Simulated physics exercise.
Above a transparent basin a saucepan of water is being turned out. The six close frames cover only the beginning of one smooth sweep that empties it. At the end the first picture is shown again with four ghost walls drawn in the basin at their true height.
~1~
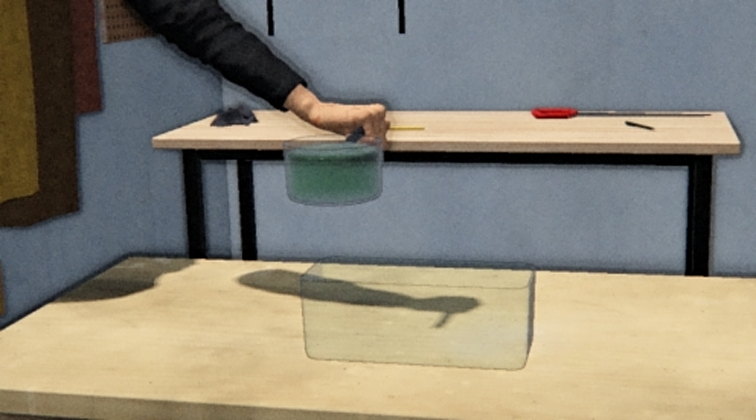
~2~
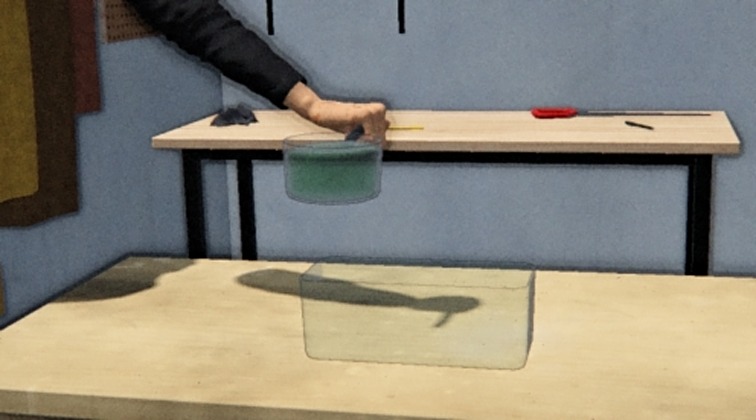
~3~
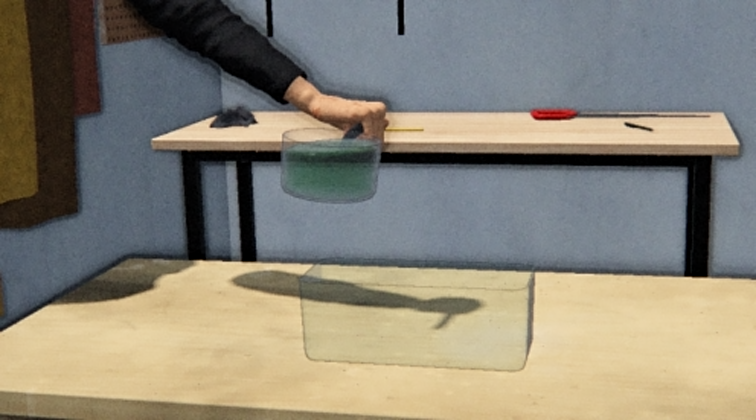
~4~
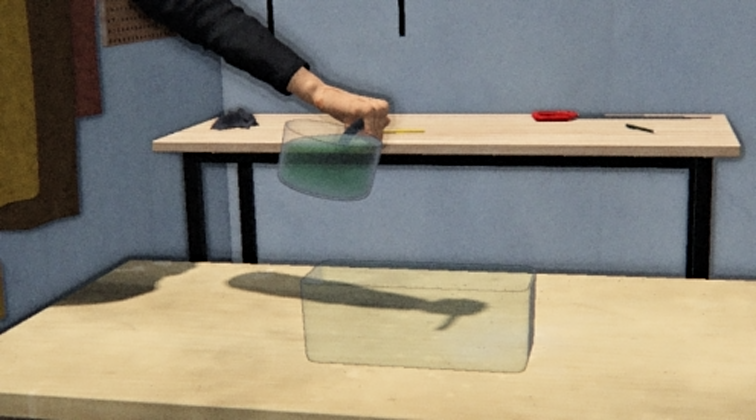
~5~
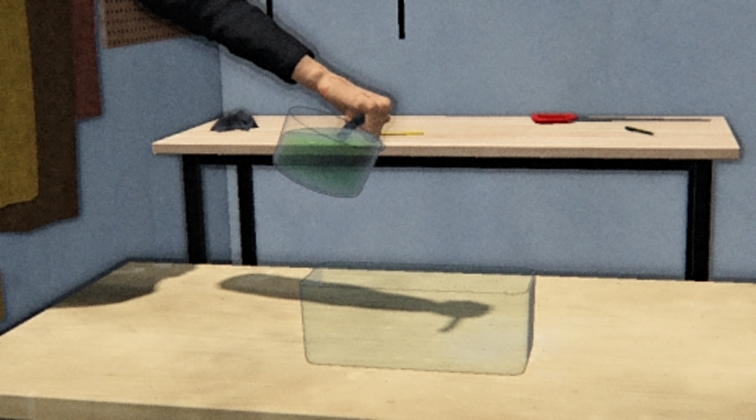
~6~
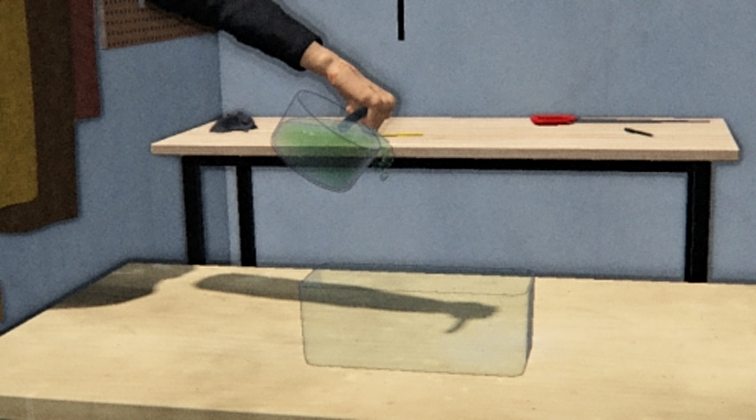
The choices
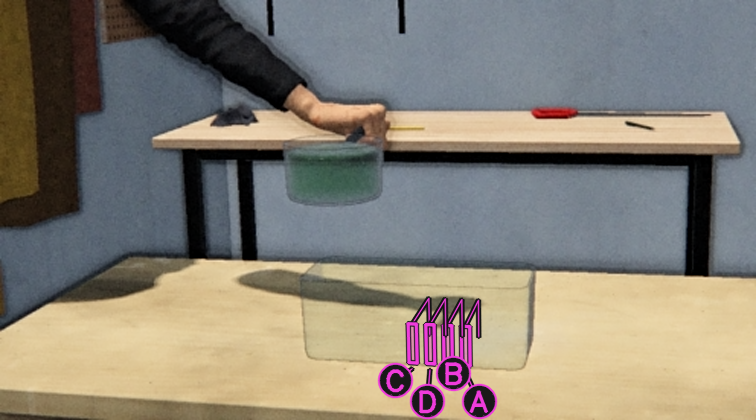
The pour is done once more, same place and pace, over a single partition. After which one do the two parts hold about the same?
I would pick place A.
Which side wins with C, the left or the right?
The right side.
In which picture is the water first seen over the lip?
Picture 5.
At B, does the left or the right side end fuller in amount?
The right one.
On the marked copy, A at (465, 371); B at (447, 370); C at (412, 368); D at (429, 369).
With A, about 43 % ends left of the wall and 51 % right of it; 6 % is lost outside.
With B, about 21 % ends left of the wall and 77 % right of it.
With C, about 8 % ends left of the wall and 88 % right of it; 3 % is lost outside.
With D, about 11 % ends left of the wall and 86 % right of it.
